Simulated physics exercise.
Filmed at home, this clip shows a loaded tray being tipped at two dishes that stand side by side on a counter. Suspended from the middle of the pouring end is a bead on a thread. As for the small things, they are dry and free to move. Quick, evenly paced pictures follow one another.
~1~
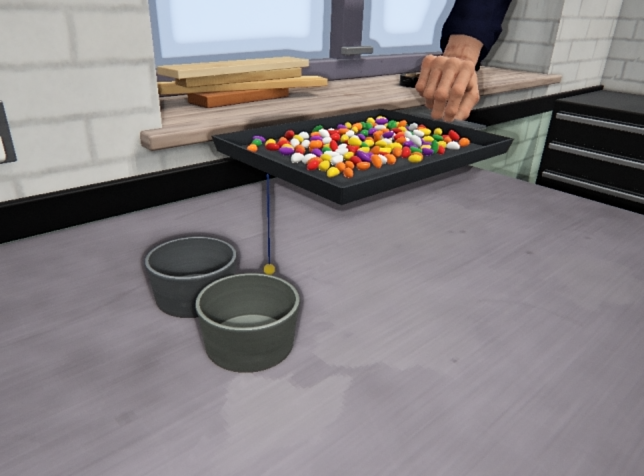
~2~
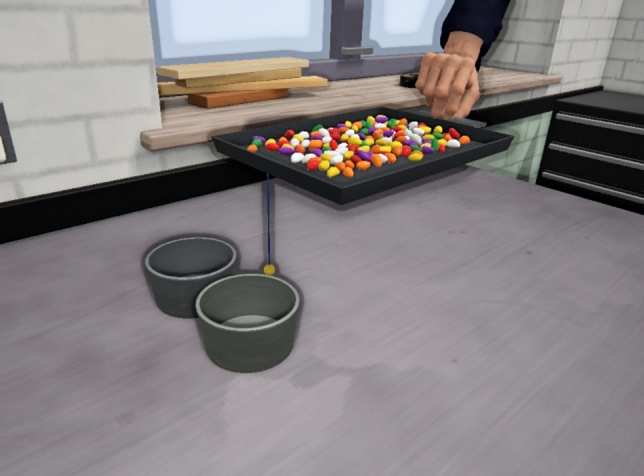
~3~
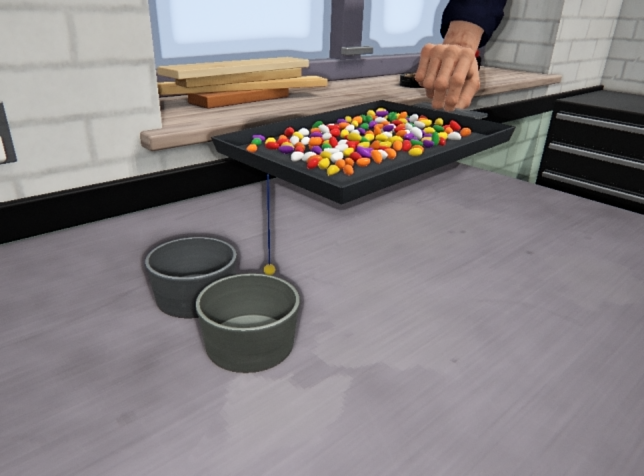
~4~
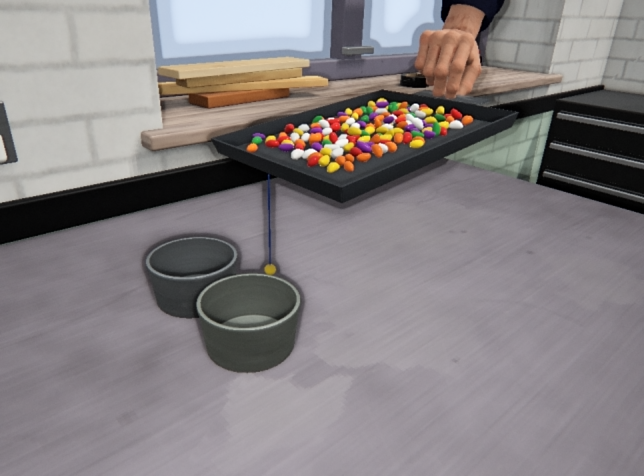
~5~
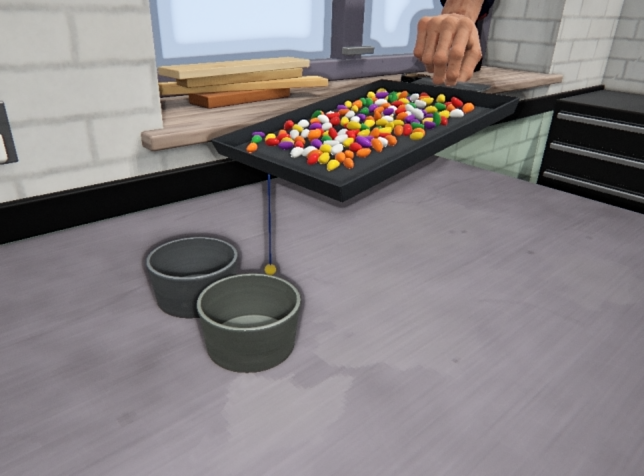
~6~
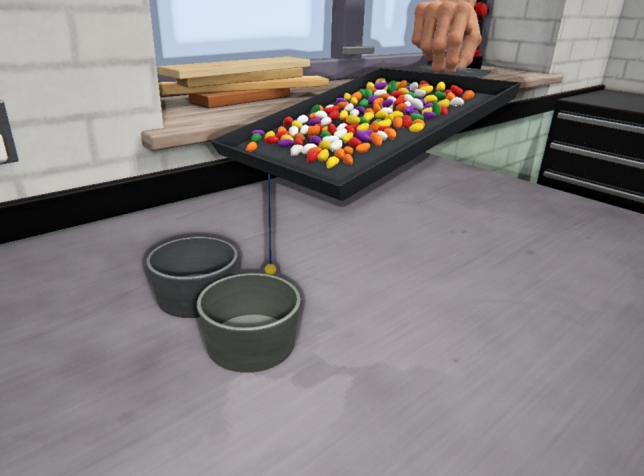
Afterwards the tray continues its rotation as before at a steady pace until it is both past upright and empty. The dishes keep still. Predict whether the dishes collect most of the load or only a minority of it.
They collect most of it.
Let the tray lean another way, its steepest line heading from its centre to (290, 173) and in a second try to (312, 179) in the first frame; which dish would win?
So, the dish at the right the first time round, the dish at the right the second.
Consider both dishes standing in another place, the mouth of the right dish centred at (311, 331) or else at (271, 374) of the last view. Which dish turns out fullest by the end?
For the two places in order: The leftward one, the leftward one.
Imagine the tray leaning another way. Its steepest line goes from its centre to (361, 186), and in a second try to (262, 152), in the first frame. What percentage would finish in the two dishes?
About 20 %, then 40 %.
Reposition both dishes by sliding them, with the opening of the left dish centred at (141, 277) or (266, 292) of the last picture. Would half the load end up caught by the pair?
Held in all, by try: A smaller portion, then a smaller portion.
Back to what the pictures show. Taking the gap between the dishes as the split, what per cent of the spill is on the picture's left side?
I make it about 60 percent or so.
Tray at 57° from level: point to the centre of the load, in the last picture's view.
Near (274, 113).
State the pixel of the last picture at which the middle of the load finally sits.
Somewhere close to (225, 327) in the last picture.
Soon, tray tipped steeply; nearly all on the tray; a stray few outside both.
A while on, tray tipped right over; nearly all on the tray; a stray few in the right dish; a stray few in the left dish; a small part outside both; a stray few in the air.
Towards the end, tray tipped past a quarter turn; about a third in the right dish; about a third in the left dish; about a quarter outside both.
Finally, tray tipped past a quarter turn; about a third in the right dish; about a third in the left dish; about a quarter outside both.
